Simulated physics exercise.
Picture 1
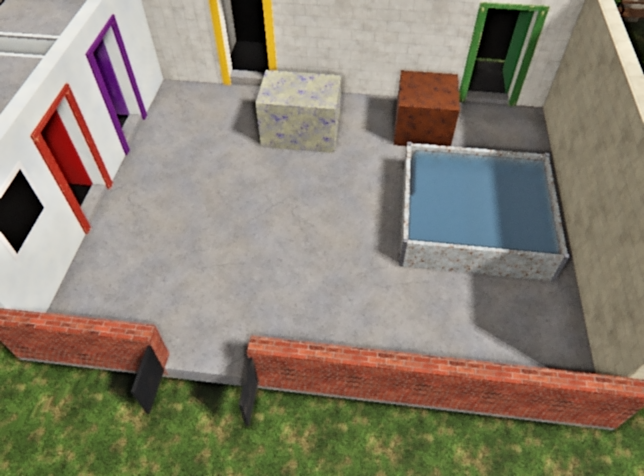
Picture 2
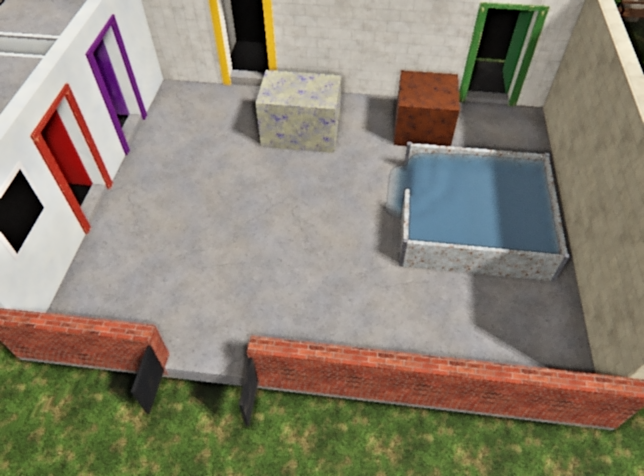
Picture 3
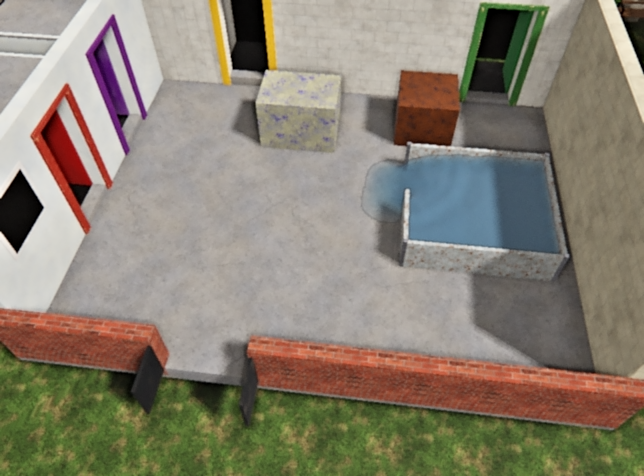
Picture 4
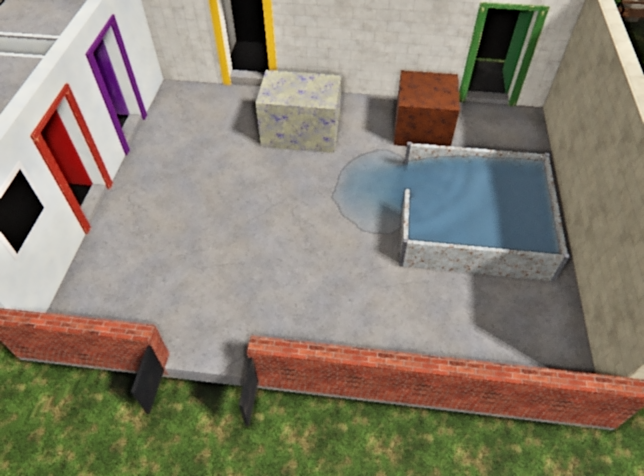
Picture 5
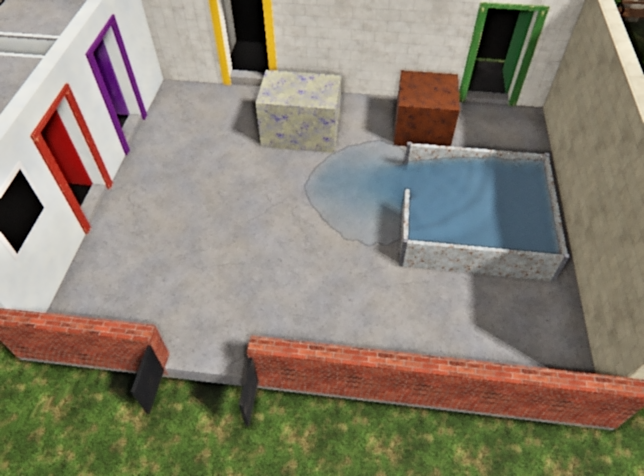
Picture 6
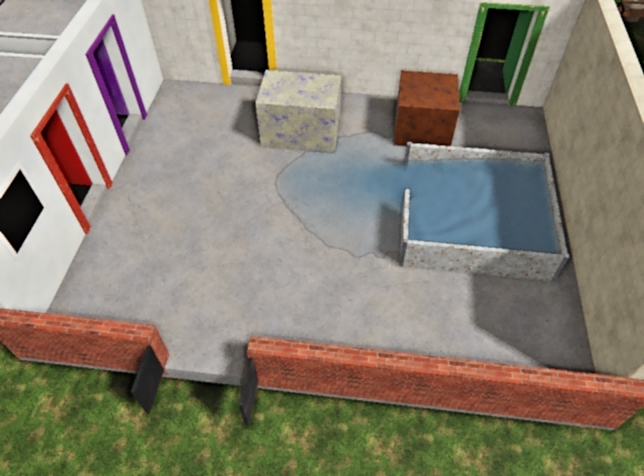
The clip opens on a walled yard with coloured doorways, two blocks and a still, full water tank at the right. A gap appears in the tank's left side and water pours out, spreading leftward across the grey floor in a widening, rounded sheet that reaches near the pale speckled block.
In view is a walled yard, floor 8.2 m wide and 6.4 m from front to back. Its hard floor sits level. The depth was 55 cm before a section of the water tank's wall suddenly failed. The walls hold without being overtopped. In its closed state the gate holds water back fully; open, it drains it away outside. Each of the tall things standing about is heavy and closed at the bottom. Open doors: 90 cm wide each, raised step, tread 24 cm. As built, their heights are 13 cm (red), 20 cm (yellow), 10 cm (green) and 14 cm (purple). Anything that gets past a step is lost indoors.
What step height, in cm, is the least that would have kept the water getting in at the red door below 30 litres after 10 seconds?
The least height is about 12 cm.
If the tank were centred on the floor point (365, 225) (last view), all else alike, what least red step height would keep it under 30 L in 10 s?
About 14.0 cm.
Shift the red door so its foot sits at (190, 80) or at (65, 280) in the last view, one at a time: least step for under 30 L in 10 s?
Minimums: About 9.5 cm and 7.5 cm.
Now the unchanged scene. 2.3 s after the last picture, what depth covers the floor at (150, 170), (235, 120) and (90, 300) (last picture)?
Roughly 6, 0 and 0 centimetres.
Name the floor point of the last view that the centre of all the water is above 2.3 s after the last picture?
I'd put it close to (373, 196).
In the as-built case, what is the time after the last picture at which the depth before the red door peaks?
It peaks around 2.6 s.
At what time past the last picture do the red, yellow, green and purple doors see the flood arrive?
Red 1.6 s, yellow 2.0 s, green 2.4 s, purple 1.3 s.
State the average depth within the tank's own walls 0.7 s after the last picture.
42 cm, roughly.
Then, 0.7 s after the last picture water covers 20 % of the floor, deepest (32 cm) near (396, 185); it has not reached the red door.
Then, 2.3 s after the last picture water covers 50 % of the floor, deepest (24 cm) near (113, 181); 19 cm at the red door, 0 litres in over its 13 cm step.
Then, 9.3 s after the last picture water covers 95 % of the floor, deepest (11 cm) near (45, 316); 9 cm at the red door, 21 litres in over its 13 cm step.
At the red door as built, the water peaked near 19 cm, 2.5 s after the last picture.
With a step of 11 cm, 39 litres would have come in within the 10 s; with 14.5 cm, 12 litres. So under 30 litres takes about 12 cm.
